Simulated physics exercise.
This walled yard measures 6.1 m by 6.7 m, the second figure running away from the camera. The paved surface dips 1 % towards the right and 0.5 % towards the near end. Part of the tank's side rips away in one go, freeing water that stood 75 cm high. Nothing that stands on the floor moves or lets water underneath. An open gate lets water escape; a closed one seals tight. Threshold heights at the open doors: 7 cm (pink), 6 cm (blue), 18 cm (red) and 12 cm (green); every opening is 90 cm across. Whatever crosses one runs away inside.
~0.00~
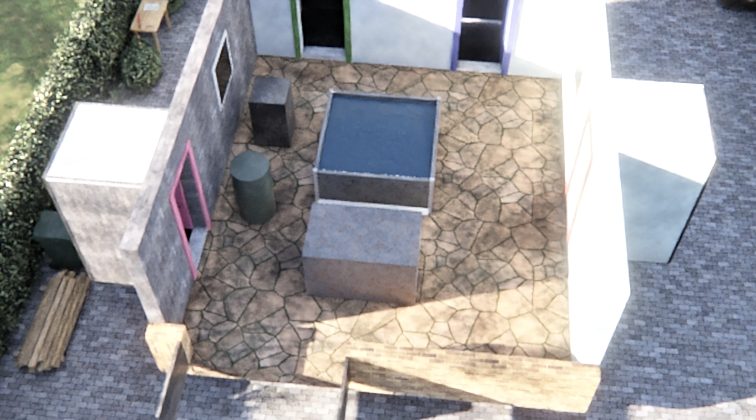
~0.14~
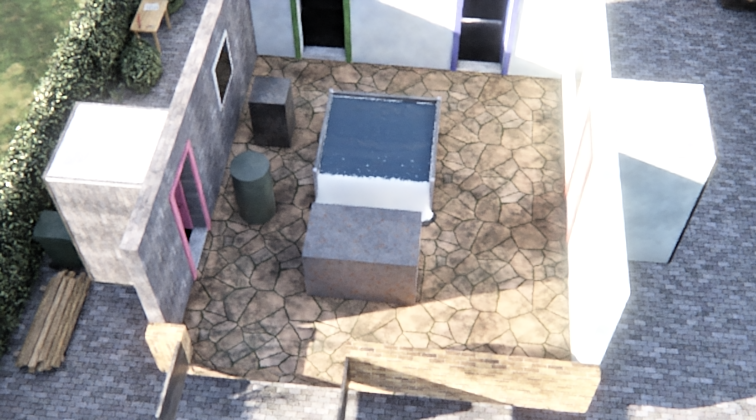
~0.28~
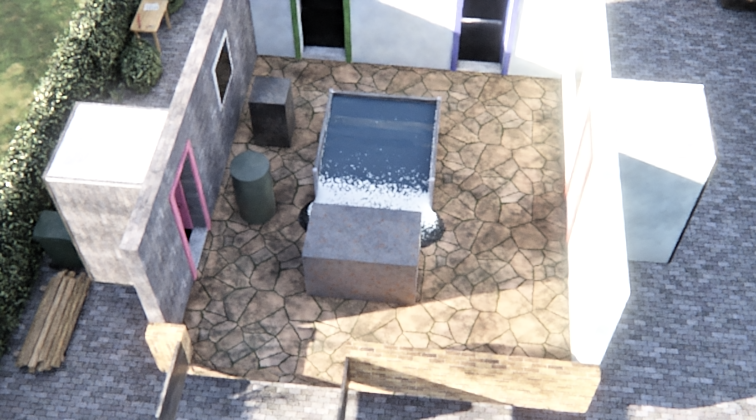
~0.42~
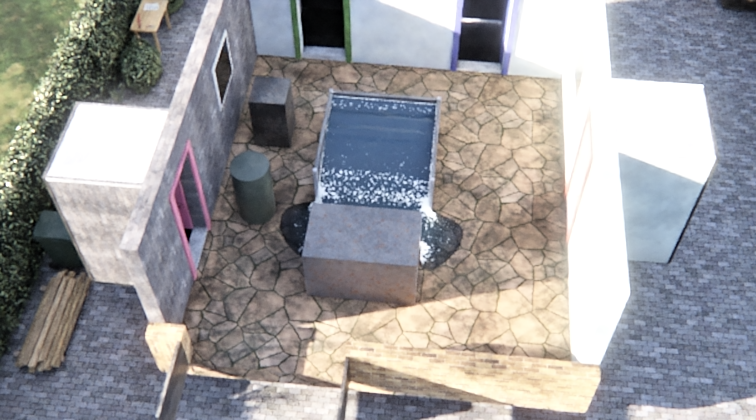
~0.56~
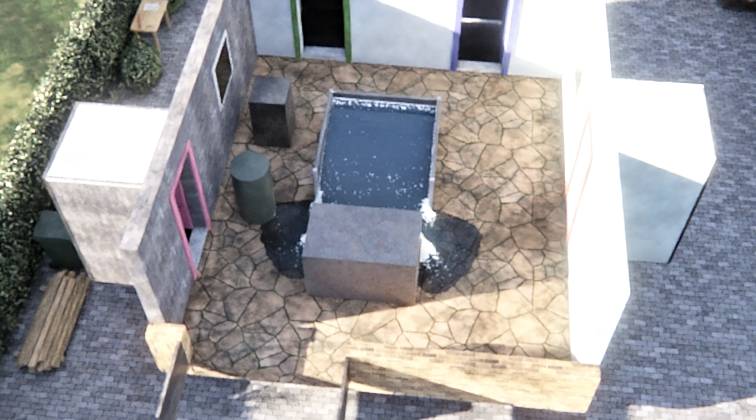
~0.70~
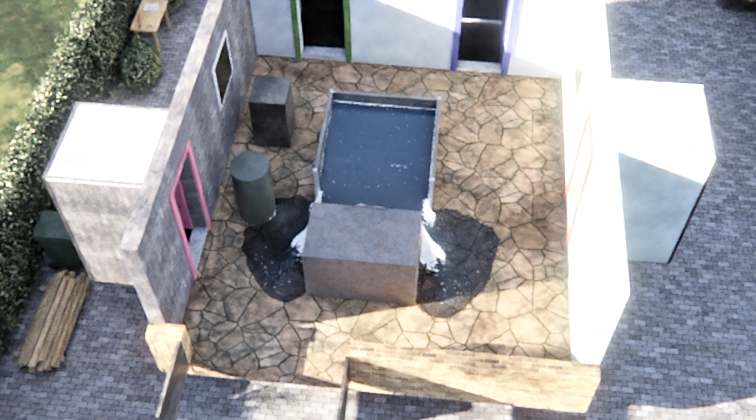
Water in a grey open-topped tank bursts white through its near side, strikes the grey block in front and spreads around both ends in dark, foam-flecked pools on the brown stone paving, while the tank's level drops. The walled yard is seen from high above by a still camera. A dark green cylinder and a dark box stand left, near a pink-edged opening, with green-edged and purple-edged doorways behind.
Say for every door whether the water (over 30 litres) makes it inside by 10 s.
The water let in: At the pink door it passes the limit; at the blue door it does not reach the limit; at the red door it stays under the limit; at the green door it does not reach the limit.
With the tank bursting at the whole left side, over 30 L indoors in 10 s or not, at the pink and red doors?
Then: Pink not over, red not over.
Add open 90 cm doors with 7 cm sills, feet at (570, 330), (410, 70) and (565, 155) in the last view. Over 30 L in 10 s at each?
In that order: Past it, below, not over.
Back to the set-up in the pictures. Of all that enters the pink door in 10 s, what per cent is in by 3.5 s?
About 85 per cent.
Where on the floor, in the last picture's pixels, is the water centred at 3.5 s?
At about (395, 225).
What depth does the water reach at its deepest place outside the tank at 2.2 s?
About 36 cm.
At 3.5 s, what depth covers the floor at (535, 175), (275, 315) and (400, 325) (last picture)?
Roughly 6, 1 and 1 cm, in turn.
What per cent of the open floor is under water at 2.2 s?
Some 45 per cent of it.
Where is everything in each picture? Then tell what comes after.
The first frame shows still water, 75 cm deep, in the tank at (379, 137).
In the second frame, water pours out at (374, 194) and has run 1.1 m, to a hidden place; typically 6 cm deep outside, 75 cm at the tank's back.
In the third frame, the front is at (304, 218), 1.2 m from the gap at (374, 197); 1.6 m2 of floor is under water; 75 cm left at the back of the tank.
In the fourth frame, water pours out at (374, 198) and has run 1.6 m, to (440, 259); typically 18 cm deep outside, 69 cm at the tank's back.
In the fifth frame, water pours out at (374, 198) and has run 2.0 m, to (442, 287); typically 11 cm deep outside, 64 cm at the tank's back.
In the sixth frame, water pours out at (374, 199) and has run 2.4 m, to (455, 307); typically 6 cm deep outside, 63 cm at the tank's back.
After 1.4 s water covers 35 % of the floor and is deepest (52 cm) near (367, 241); pink door 13 cm at the sill, 1 L in, blue door not reached, red door not reached, green door not reached.
After 2.2 s water covers 45 % of the floor and is deepest (36 cm) near (563, 375); pink door 13 cm at the sill, 86 L in, blue door not reached, red door 24 cm at the sill, 3 L in, green door not reached.
After 3.5 s water covers 60 % of the floor and is deepest (22 cm) near (563, 386); pink door 12 cm at the sill, 155 L in, blue door not reached, red door 14 cm at the sill, 13 L in, green door not reached.
After 6.0 s water covers 85 % of the floor and is deepest (17 cm) near (190, 298); pink door 10 cm at the sill, 169 L in, blue door 5 cm at the sill, 0 L in, red door 9 cm at the sill, 14 L in, green door 4 cm at the sill, 0 L in.
After 10.0 s water covers 95 % of the floor and is deepest (9 cm) near (551, 385); pink door 6 cm at the sill, 183 L in, blue door 5 cm at the sill, 0 L in, red door 6 cm at the sill, 14 L in, green door 3 cm at the sill, 0 L in.
